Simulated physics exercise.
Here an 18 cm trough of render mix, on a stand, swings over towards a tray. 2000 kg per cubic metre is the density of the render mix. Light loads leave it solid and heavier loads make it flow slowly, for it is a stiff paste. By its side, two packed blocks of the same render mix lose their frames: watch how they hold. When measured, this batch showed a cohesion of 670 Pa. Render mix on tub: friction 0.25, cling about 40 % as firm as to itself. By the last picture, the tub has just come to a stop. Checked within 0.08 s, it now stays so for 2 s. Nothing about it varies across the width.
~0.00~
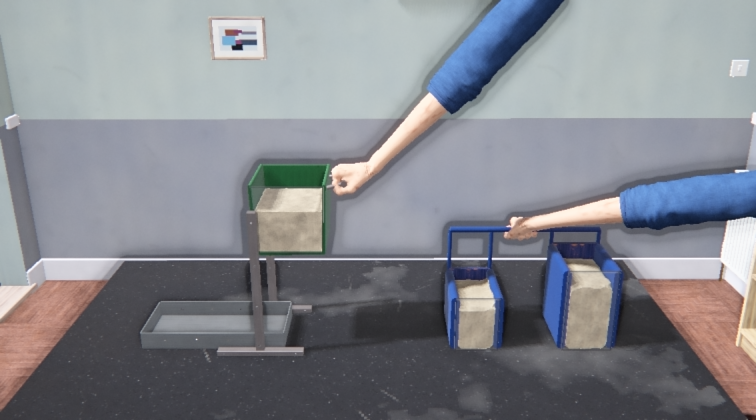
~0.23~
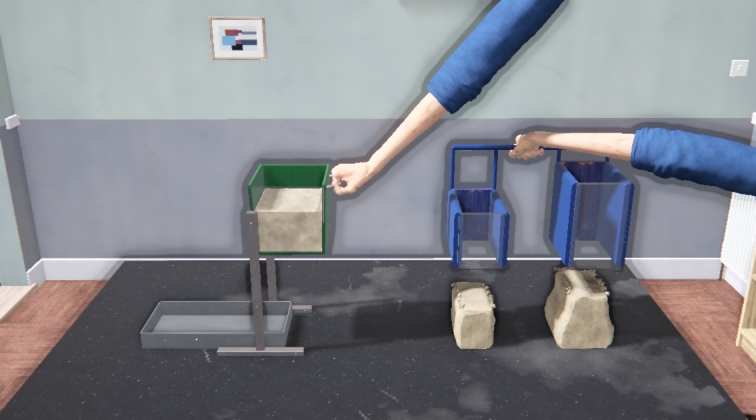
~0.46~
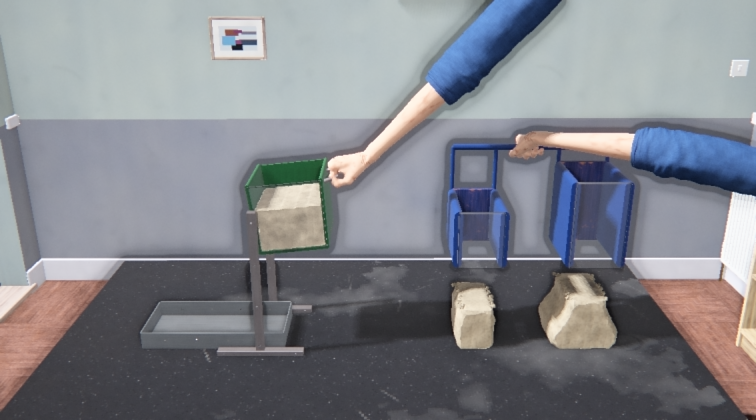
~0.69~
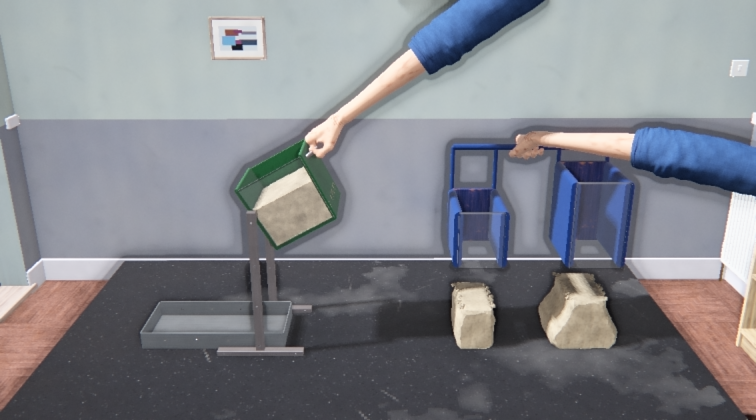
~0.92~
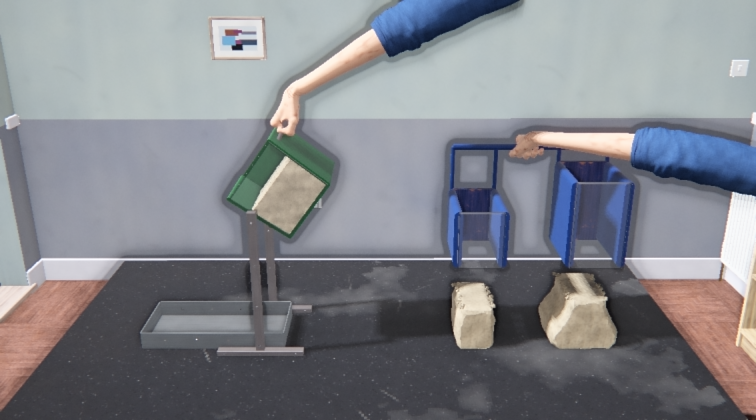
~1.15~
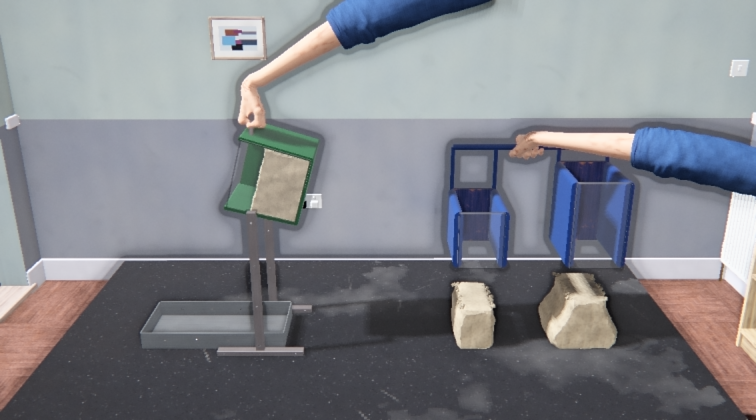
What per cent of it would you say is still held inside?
Near 100 percent is still held inside.
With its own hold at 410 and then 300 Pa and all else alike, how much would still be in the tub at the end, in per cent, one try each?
Respectively, close to 100 % and close to 100 %.
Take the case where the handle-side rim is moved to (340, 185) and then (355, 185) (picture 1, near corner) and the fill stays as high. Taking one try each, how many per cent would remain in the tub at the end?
Respectively 100 % and 100 %.
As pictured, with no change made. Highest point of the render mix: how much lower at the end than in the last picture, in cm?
About 0 cm.
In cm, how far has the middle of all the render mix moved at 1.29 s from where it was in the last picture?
It has gone close to 0 cm.
After 1.29 s, the tub is at 75 degrees and holds 100 %.
After 1.46 s, the tub is at 75 degrees and holds 100 %.
After 1.63 s, the tub is at 75 degrees and holds 100 %.
After 1.80 s, the tub is at 75 degrees and holds 100 %.
After 3.15 s, the tub is at 75 degrees and holds 100 %.
